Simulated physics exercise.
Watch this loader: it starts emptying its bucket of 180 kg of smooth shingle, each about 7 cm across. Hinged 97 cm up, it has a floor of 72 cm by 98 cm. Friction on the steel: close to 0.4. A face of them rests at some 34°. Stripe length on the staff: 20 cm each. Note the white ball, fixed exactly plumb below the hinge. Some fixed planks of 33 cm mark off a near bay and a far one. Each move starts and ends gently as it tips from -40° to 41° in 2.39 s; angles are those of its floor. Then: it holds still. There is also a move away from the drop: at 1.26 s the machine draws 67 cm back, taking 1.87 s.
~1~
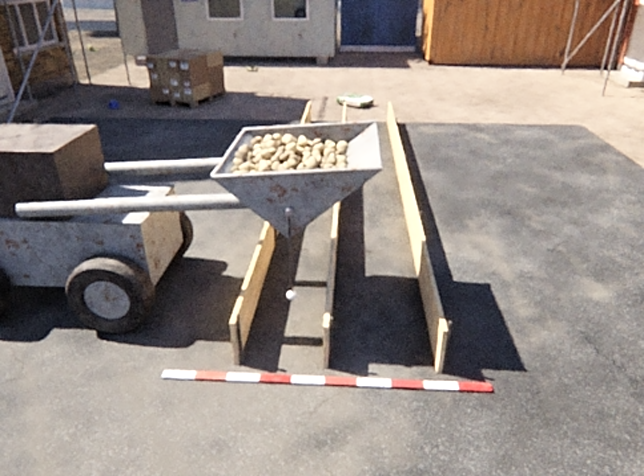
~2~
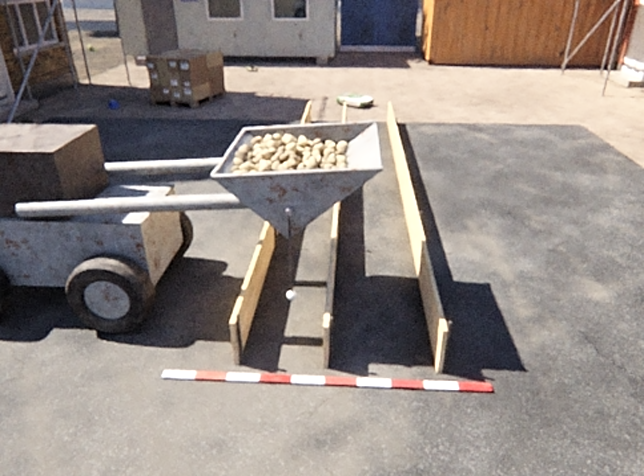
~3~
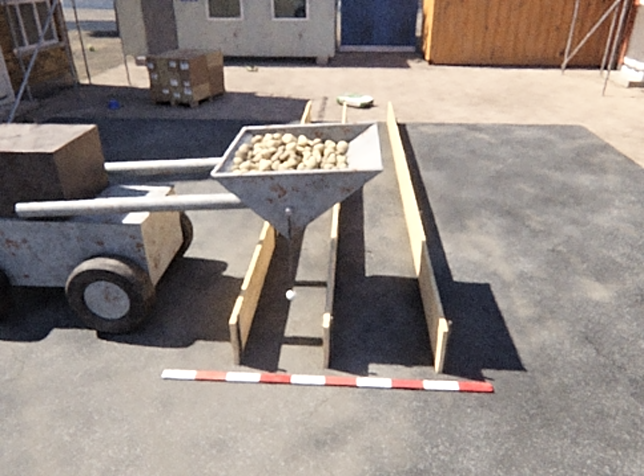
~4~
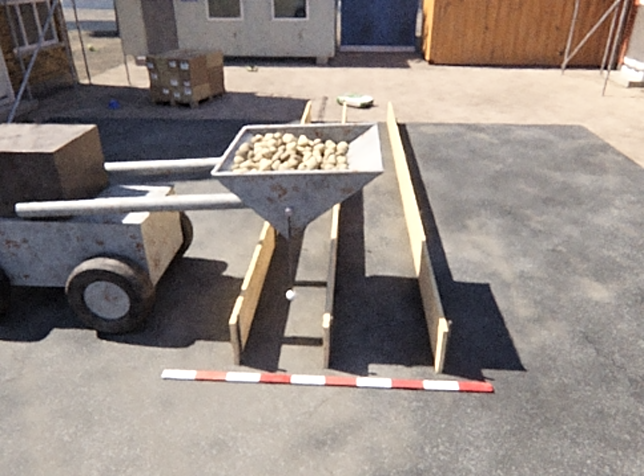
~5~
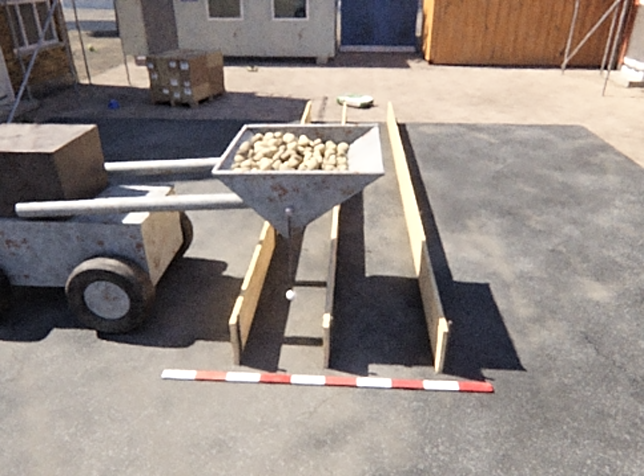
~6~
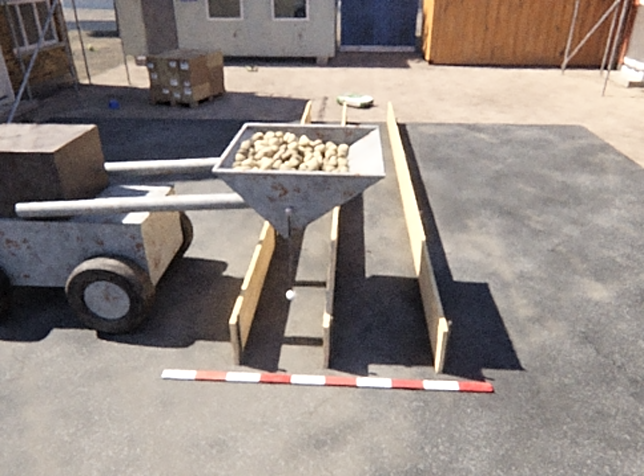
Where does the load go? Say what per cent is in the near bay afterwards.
About 30 per cent.
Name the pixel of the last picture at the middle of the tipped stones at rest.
(363, 295).
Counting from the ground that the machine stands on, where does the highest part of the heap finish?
About 18 cm above it.
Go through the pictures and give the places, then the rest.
Lip at (382, 168), floor tilted -40°, highest stones at (271, 146), in the first frame.
The bucket is at -40°, its lip at (382, 169); the top of the load is at (271, 146), in the second frame.
The bucket is at -39°, its lip at (383, 170); the top of the load is at (271, 146), in the third frame.
Lip at (383, 171), floor tilted -38°, highest stones at (272, 145), in the fourth frame.
The bucket is at -37°, its lip at (384, 173); the top of the load is at (272, 145), in the fifth frame.
The bucket is at -35°, its lip at (385, 176); the top of the load is at (273, 144), in the sixth frame.
A little later the floor is at 28°; 79 % in the bucket, 21 % in the far bay; the foremost stones are at (388, 267).
Then the floor is at 41°; 0 % in the bucket, 28 % in the near bay, 72 % in the far bay; the foremost stones are at (420, 301).
Later still the floor is at 41°; 0 % in the bucket, 28 % in the near bay, 72 % in the far bay; the foremost stones are at (420, 295).
In the end the floor is at 41°; 0 % in the bucket, 28 % in the near bay, 72 % in the far bay; the foremost stones are at (420, 295).
